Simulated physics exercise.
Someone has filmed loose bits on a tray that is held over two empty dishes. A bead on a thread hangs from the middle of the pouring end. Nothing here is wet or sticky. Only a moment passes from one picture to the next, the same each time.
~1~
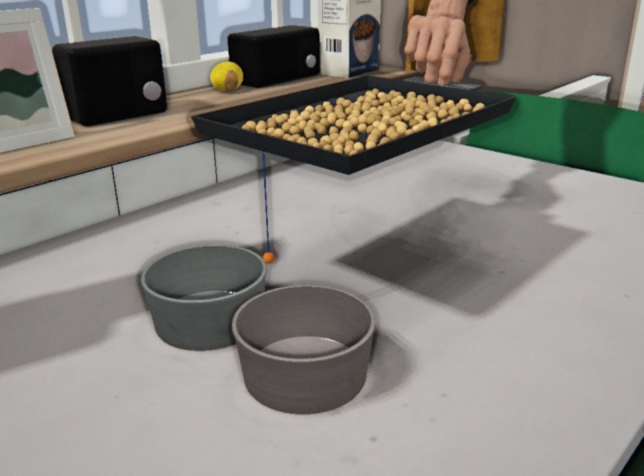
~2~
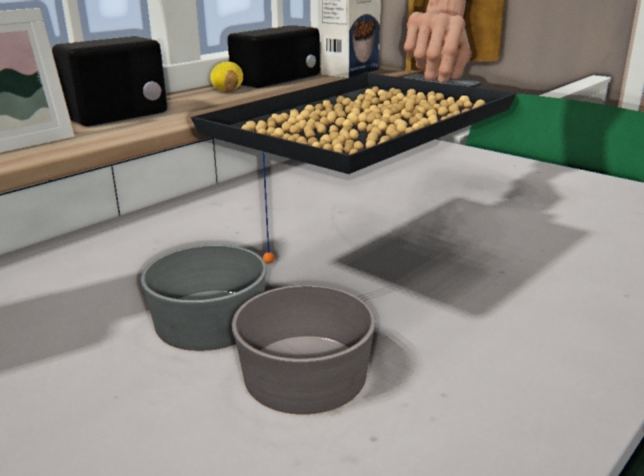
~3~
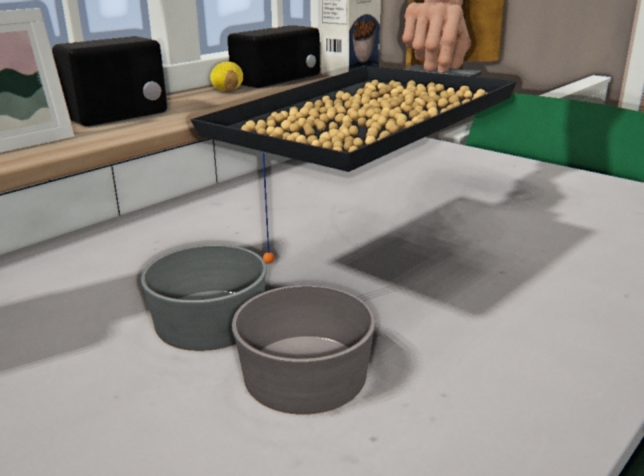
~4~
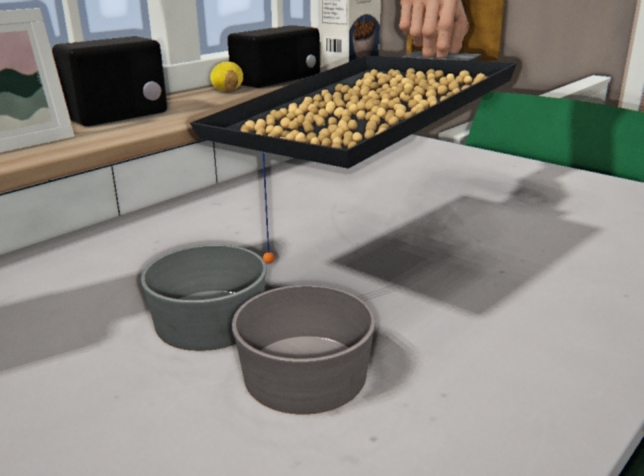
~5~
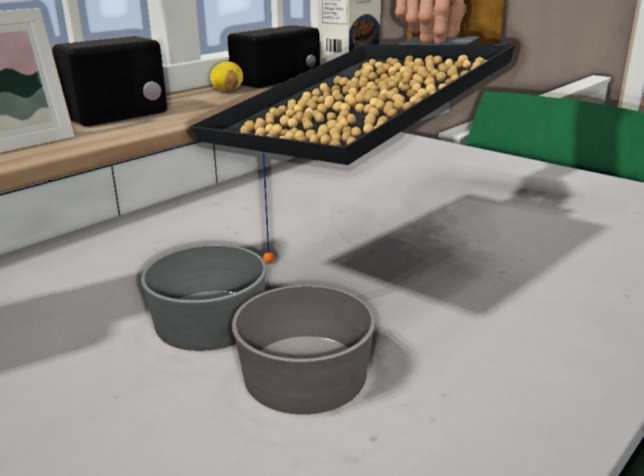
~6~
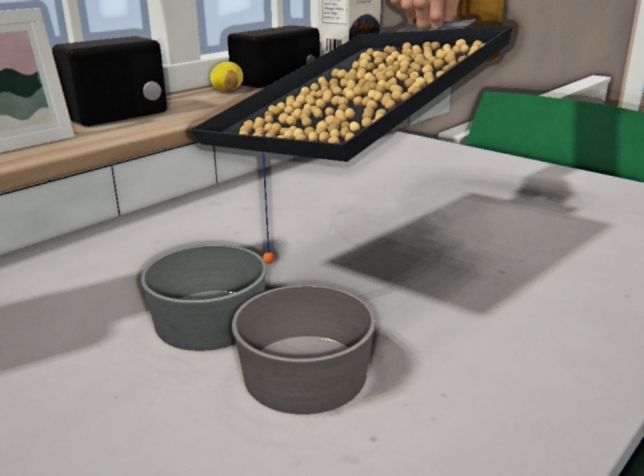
A black tray of dried chickpeas, gripped by a hand at its far end, tilts gradually above a pale kitchen worktop, seen from slightly above by a still camera. Below sit two empty dishes, grey-green at left and brownish grey at right, beside an orange bead on a thread. The far end rises steadily, the near left corner dips slightly, and the chickpeas stay on the tray.
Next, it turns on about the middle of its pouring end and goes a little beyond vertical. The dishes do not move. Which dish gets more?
More goes to the left-hand dish.
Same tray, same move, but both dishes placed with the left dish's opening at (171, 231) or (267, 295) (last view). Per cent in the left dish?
About 20 and 20 per cent.
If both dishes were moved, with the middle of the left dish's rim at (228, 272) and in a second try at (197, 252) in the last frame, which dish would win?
In turn: Left; the dish on the left.
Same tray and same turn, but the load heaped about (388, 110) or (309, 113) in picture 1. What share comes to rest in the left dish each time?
Near 70 % and 70 %.
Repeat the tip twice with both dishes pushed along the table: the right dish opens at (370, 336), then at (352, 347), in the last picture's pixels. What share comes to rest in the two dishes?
Roughly 30 per cent, and 30 per cent.
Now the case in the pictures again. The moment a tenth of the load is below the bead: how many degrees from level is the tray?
Roughly 75°.
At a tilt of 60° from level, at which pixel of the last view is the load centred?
Roughly at (247, 108).
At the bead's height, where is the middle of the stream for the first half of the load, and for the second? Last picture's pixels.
First near (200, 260), later near (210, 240).
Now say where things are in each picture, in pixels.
The first picture shows corners of the pouring end near (198, 116) and (349, 154), level; middle of the load near (374, 118), dried chickpeas; left dish near (157, 315); right dish near (254, 373); bead on its thread near (269, 258).
The second picture shows corners of the pouring end near (198, 117) and (349, 153), level; middle of the load near (374, 116).
The third picture shows corners of the pouring end near (197, 119) and (348, 151), tipped barely, lowest at the left corner; middle of the load near (373, 111).
The fourth picture shows corners of the pouring end near (197, 122) and (346, 148), tipped a little, lowest at the left corner; middle of the load near (372, 102).
The fifth picture shows corners of the pouring end near (196, 125) and (344, 144), tipped a little, lowest at the left corner; middle of the load near (371, 94).
The sixth picture shows corners of the pouring end near (196, 128) and (342, 141), tipped clearly, lowest at the left corner; middle of the load near (369, 86); left dish near (157, 315); right dish near (254, 373).
Shortly afterwards, tray tipped steeply; all but a few on the tray; only a few in the air.
Next, tray tipped right over; the bulk on the tray; a little in the left dish; a little outside both.
Some moments later, tray tipped past a quarter turn; only a few in the right dish; near two thirds in the left dish; near a third outside both.
In the end, tray tipped past a quarter turn; only a few in the right dish; near two thirds in the left dish; near a third outside both.
